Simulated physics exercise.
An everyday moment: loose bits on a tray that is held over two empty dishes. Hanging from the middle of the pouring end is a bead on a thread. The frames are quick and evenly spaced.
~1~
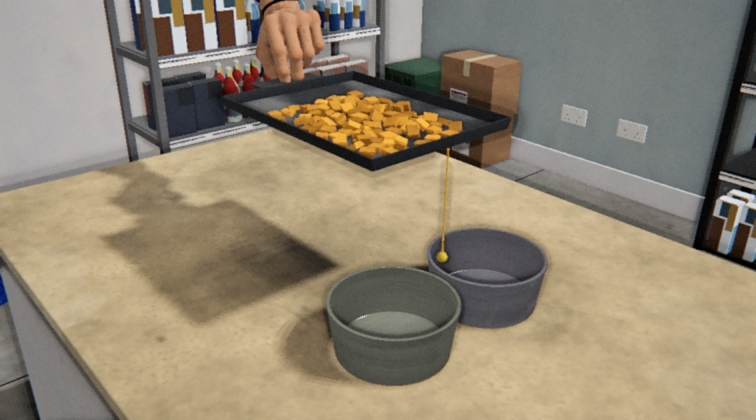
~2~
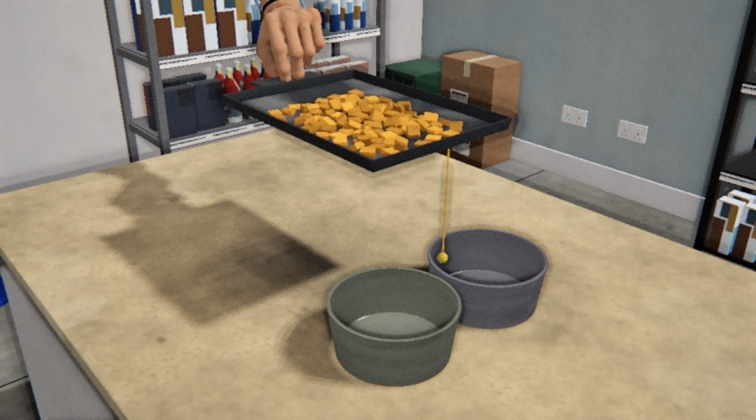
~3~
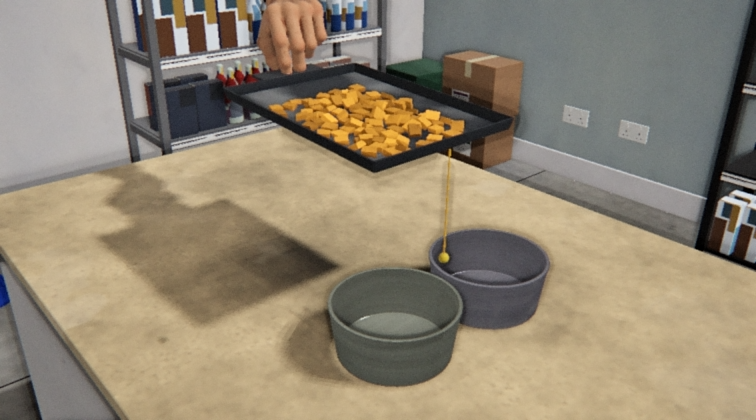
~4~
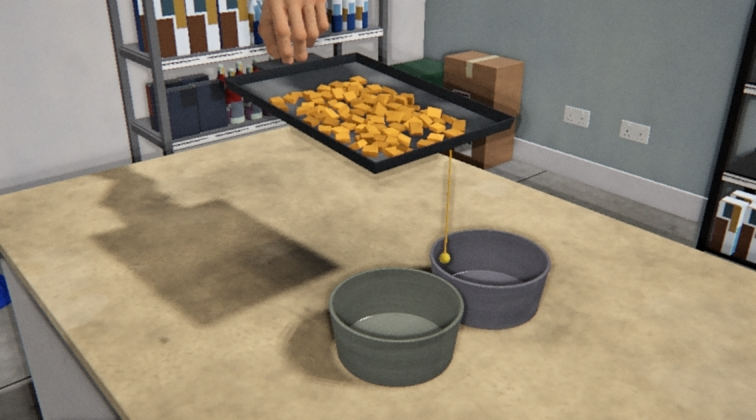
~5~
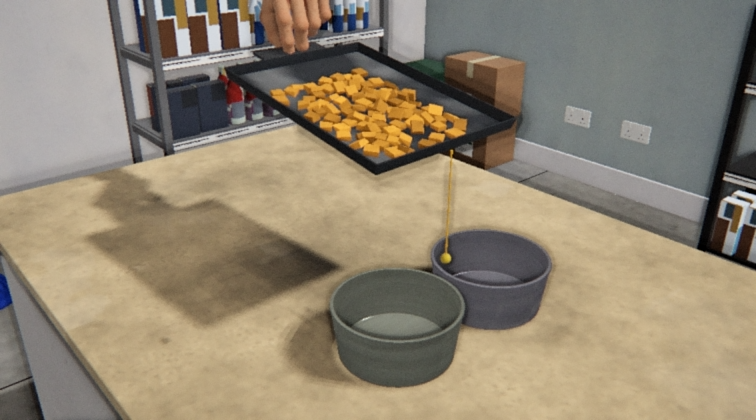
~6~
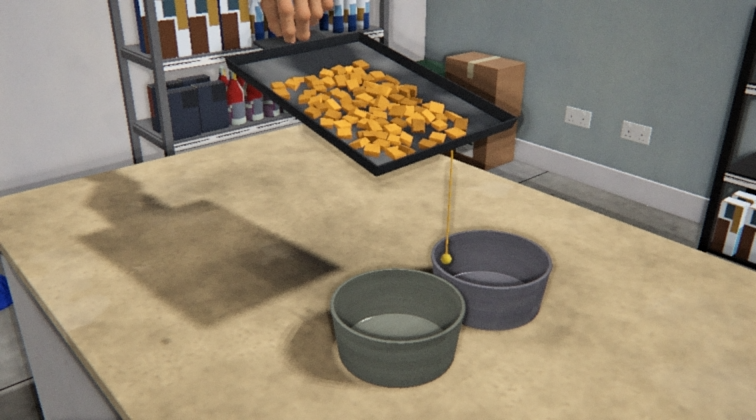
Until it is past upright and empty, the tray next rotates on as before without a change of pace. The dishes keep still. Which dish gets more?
It pours more generously into the left dish, it seems.
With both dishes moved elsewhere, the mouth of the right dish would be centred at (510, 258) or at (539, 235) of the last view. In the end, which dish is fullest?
The first try: The left-hand dish. The second: The dish on the left.
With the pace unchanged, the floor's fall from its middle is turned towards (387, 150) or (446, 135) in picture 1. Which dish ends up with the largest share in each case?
The first slope favours the dish to the left, the second the dish to the right.
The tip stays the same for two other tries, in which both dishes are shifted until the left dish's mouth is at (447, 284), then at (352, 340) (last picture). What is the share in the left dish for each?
About 50 and 20 per cent respectively.
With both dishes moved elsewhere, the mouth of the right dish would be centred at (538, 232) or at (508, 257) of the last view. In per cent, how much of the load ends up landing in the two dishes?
Around 30 percent the first time, around 90 percent the second.
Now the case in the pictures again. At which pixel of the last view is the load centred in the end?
Centre at rest, last view: Approx. (421, 349).
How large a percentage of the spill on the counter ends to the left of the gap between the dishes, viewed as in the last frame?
Close to 10 per cent.
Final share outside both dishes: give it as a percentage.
About 20 per cent.
Shortly afterwards, tray tipped steeply; the whole lot on the tray.
Next, tray tipped right over; the bulk on the tray; a little in the left dish; a little in the right dish; only a few outside both; a little in the air.
Some moments later, tray tipped past a quarter turn; near two thirds in the left dish; a little in the right dish; near a quarter outside both.
In the end, tray tipped past a quarter turn; near two thirds in the left dish; a little in the right dish; near a quarter outside both.
